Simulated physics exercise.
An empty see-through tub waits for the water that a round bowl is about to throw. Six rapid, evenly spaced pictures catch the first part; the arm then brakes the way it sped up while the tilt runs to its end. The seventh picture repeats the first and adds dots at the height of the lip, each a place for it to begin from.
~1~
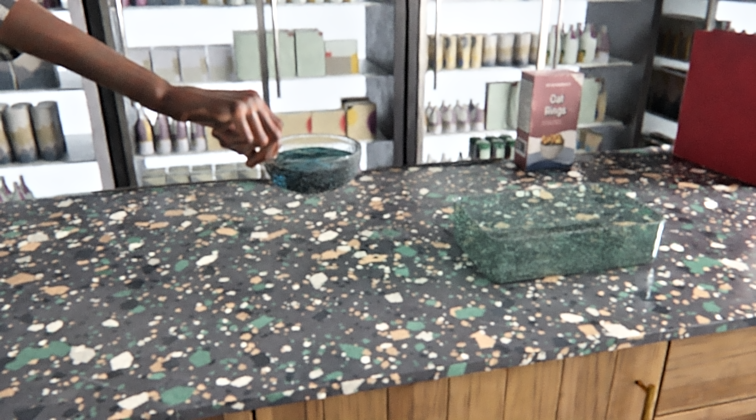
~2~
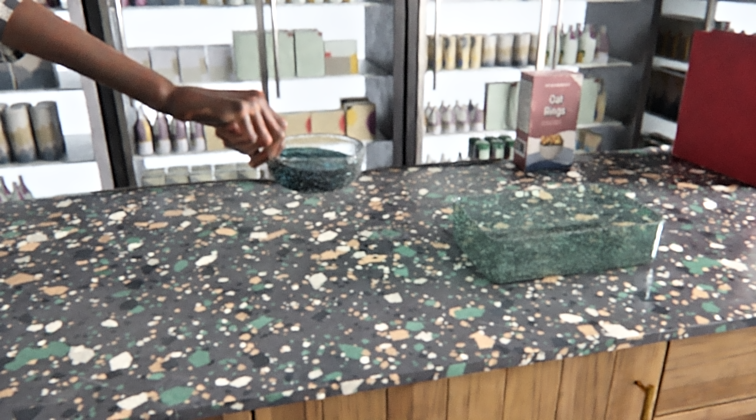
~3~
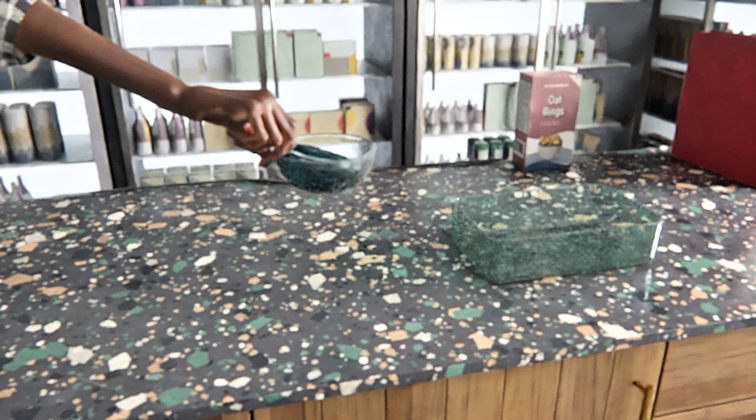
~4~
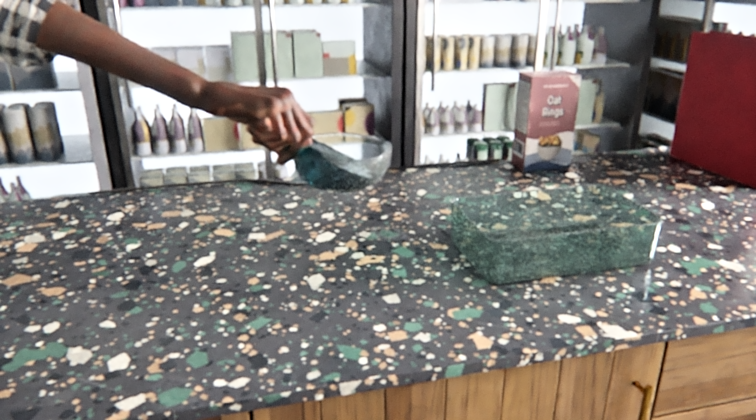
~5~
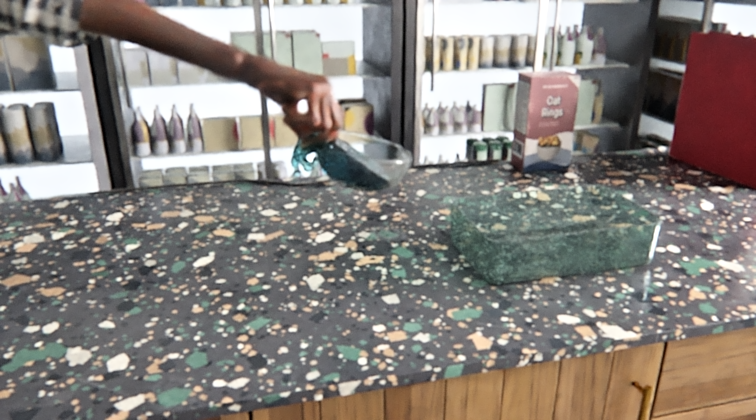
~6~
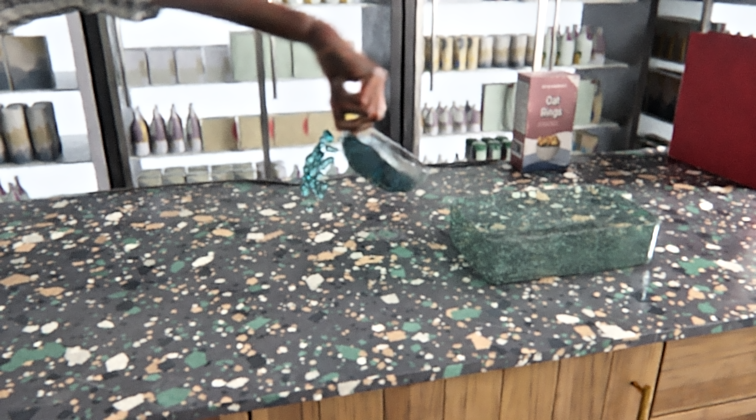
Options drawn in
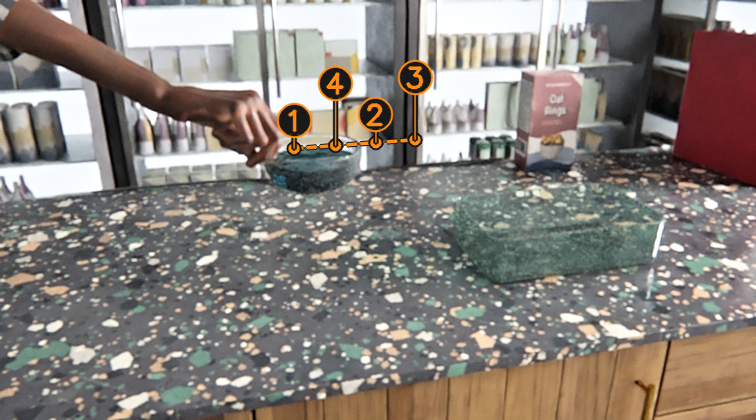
A hand lifting and tilting a round glass bowl rightward, blue-green water slopping over its left rim above a speckled counter.
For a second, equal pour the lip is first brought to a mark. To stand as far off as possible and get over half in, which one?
Take 4.
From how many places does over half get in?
Three.
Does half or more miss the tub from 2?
No, that is safe.
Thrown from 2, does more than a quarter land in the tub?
Yes, it does.
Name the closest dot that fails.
Dot 1.
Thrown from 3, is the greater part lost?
No.
On the marked copy, 1 at (294, 148); 2 at (375, 142); 3 at (415, 139); 4 at (335, 145).
With 1, about 14 % lands in the tub, 80 % falls short and 6 % goes beside or beyond.
With 2, about 76 % lands in the tub, 9 % falls short and 15 % goes beside or beyond.
With 3, about 62 % lands in the tub, 10 % falls short and 27 % goes beside or beyond.
With 4, about 76 % lands in the tub, 14 % falls short and 10 % goes beside or beyond.
